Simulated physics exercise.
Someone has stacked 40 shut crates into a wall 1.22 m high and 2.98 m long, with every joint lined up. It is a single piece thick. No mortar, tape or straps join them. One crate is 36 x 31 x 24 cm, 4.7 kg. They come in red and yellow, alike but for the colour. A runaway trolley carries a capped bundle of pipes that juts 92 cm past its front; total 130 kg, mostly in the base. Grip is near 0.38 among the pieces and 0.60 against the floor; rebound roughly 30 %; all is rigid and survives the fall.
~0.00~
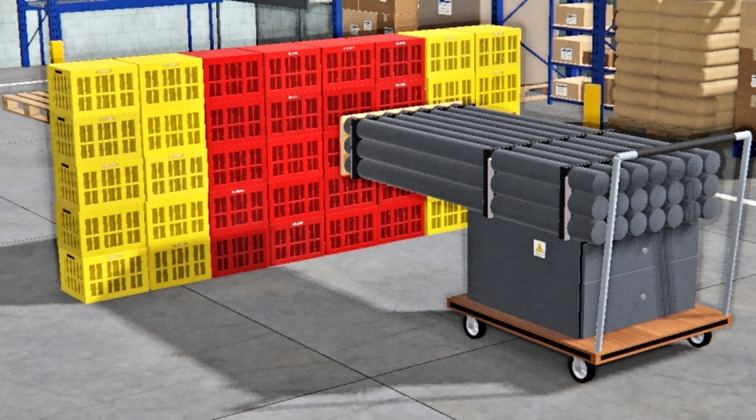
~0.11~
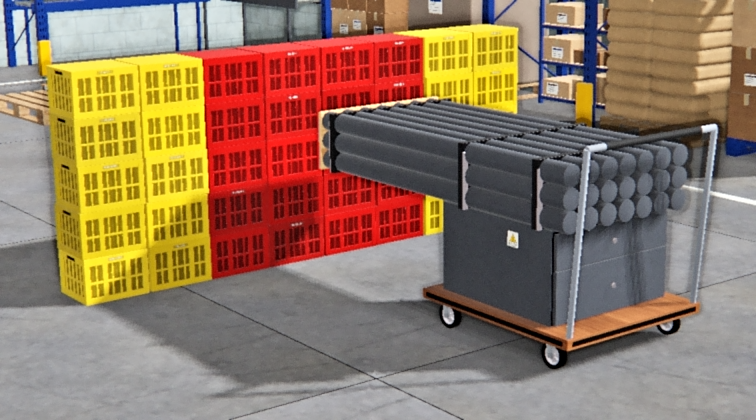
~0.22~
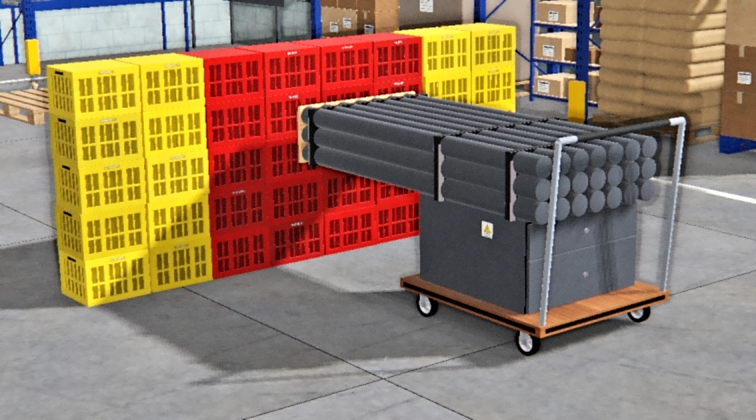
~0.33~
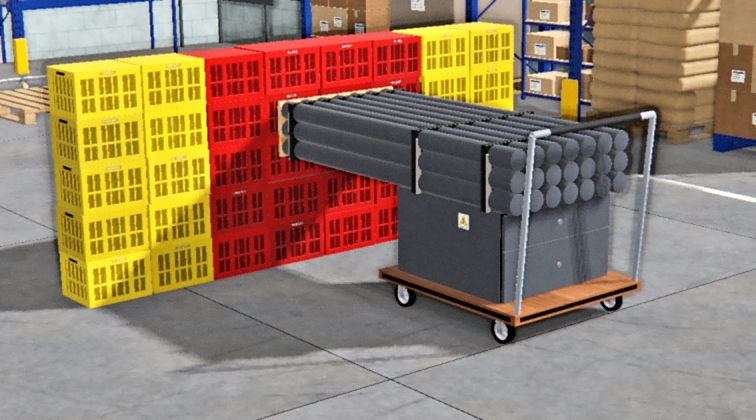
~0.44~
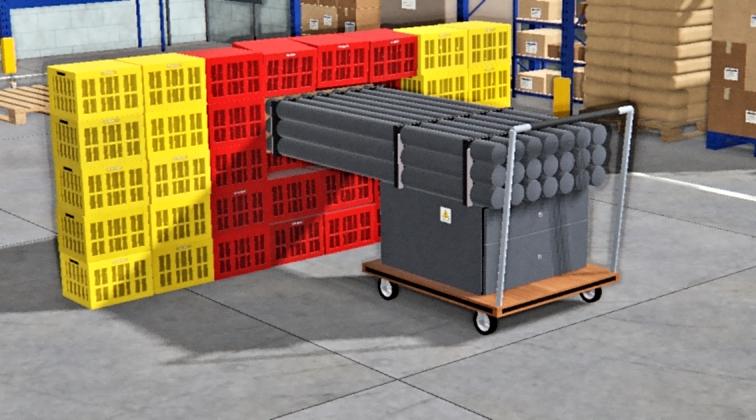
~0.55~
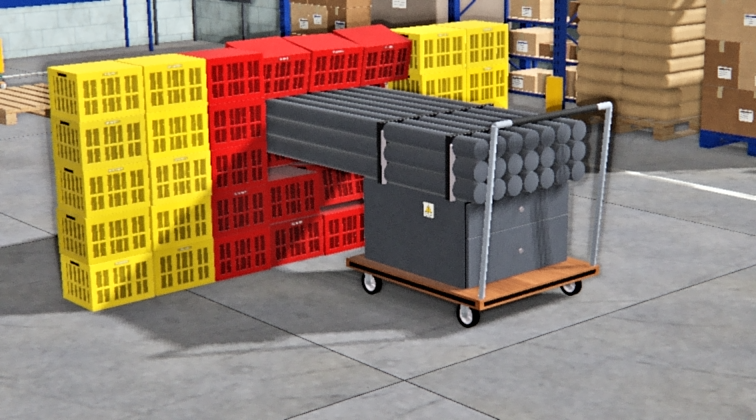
In a warehouse, a flatbed trolley carrying a dark cabinet topped with long grey cylinders moves left toward a wall of red and yellow crates, and the cylinders' leading end pushes into the red section, shifting and tilting several crates.
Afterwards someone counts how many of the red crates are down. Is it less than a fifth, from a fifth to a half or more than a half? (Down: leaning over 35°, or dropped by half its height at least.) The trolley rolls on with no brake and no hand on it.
The part is between a fifth and a half.
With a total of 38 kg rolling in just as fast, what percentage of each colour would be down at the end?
In that case yellow 0, red 60 per cent.
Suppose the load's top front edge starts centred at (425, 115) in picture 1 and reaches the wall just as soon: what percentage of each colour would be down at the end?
In that case yellow 0, red 40 per cent.
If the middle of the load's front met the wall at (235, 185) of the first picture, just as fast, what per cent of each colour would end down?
Then yellow 20, red 40 per cent.
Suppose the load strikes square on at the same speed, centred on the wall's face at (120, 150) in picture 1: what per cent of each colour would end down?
In that case yellow 20, red 0 per cent.
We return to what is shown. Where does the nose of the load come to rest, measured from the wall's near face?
Some 125 cm beyond.
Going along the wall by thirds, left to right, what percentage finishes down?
Left 0, middle 40, right 20 per cent.
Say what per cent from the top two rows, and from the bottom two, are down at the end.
From the top 20, from the bottom 0 per cent.
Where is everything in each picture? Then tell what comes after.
In the first picture (pixels give the middle of a visible side; the camera moves round a little), load (347, 136) 60 cm short of the wall; top red crate (293, 72); top yellow crate (172, 85); none has stirred.
Load (325, 131) 39 cm short of the wall; top red crate (293, 72), in the second picture.
Load (304, 125) 18 cm short of the wall; top red crate (293, 71), in the third picture.
Load (284, 120) 24 mm into the wall's line; top red crate (293, 71); movement in 6 of them, in the fourth picture.
Load (267, 116) 18 cm into the wall's line; top red crate (290, 73) 7° from how it stood; movement in 9 of them, in the fifth picture.
Load 33 cm into the wall's line; top red crate (282, 76) 12° from how it stood; top yellow crate (176, 86); movement in 12 of them, in the sixth picture.
After 0.64 s, load 44 cm past the wall's line, still rolling; 4 of the 20 red crates down (4 of 40 in all colours); top red crate 44 mm lower.
After 0.80 s, load 63 cm past the wall's line, still rolling; 6 of the 20 red crates down (6 of 40 in all colours); top red crate 42 mm lower.
After 1.10 s, load 97 cm past the wall's line, still rolling; 7 of the 20 red crates down (7 of 40 in all colours); top red crate 42 mm lower.
After 1.42 s, load 1.18 m past the wall's line, still rolling; 7 of the 20 red crates down (7 of 40 in all colours); top red crate 42 mm lower.
In the end (2.1 s), load 1.25 m past the wall's line, stopped; 7 of the 20 red crates down (7 of 40 in all colours); top red crate 42 mm lower; top yellow crate unmoved. That is 35 per cent. From the last view, middles, top red crate near (184, 59), top yellow crate near (161, 83).
